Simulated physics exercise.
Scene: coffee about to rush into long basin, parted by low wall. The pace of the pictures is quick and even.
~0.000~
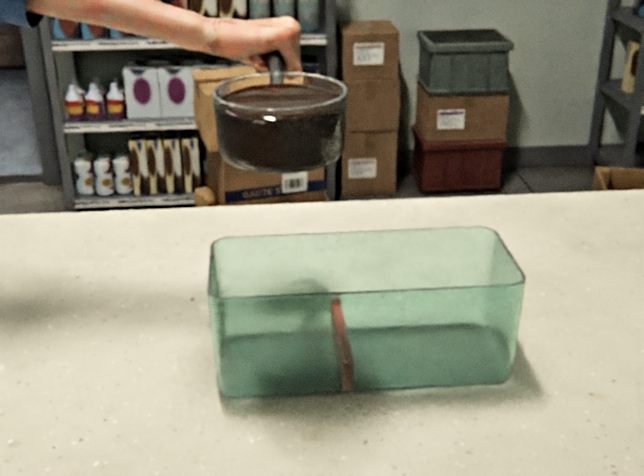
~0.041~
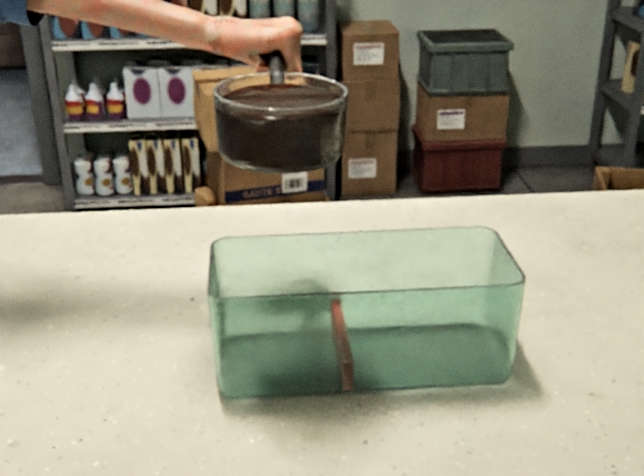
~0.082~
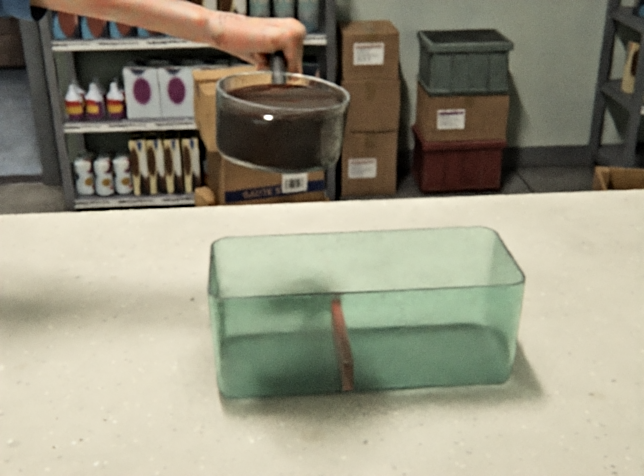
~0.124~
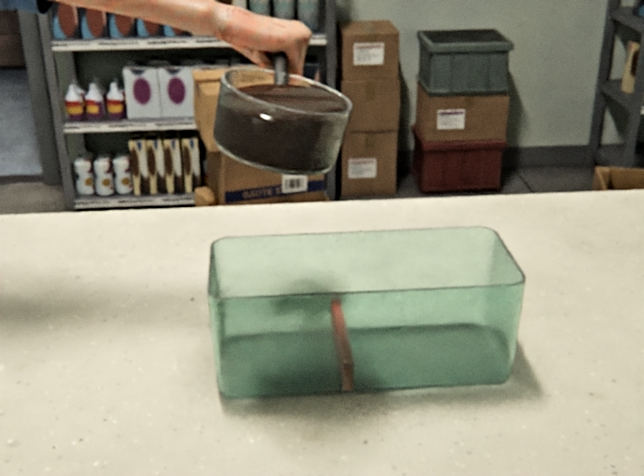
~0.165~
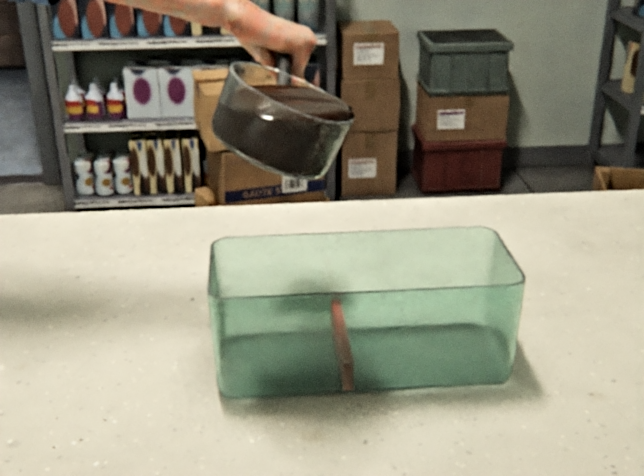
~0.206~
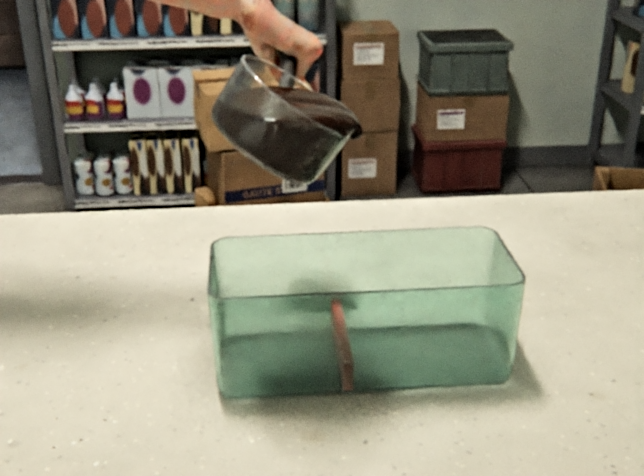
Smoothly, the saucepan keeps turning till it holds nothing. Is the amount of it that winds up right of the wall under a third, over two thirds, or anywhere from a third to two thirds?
Upwards of two thirds.
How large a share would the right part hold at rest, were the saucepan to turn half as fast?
I'd say close to 95 per cent.
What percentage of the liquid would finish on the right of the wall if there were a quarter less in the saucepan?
It should come out close to 90 per cent.
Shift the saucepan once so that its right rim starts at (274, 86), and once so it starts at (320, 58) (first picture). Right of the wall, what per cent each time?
One after the other: 45 %, 85 %.
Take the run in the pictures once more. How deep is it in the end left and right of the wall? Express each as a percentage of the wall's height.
I'd say close to 10 per cent on the left side and 60 on the right.
A moment on, the saucepan is tipped right over and 20 per cent is still to pour, 0 is left of the wall and 27 right of it.
Next, the saucepan is tipped right over and 4 per cent is still to pour, 8 is left of the wall and 81 right of it.
Then the saucepan is tipped right over and 0 per cent is still to pour, 12 is left of the wall and 84 right of it.
Later the saucepan is tipped right over and 0 per cent is still to pour, 13 is left of the wall and 86 right of it.
At rest 13 per cent lies left of the wall, 86 right of it and 2 outside.
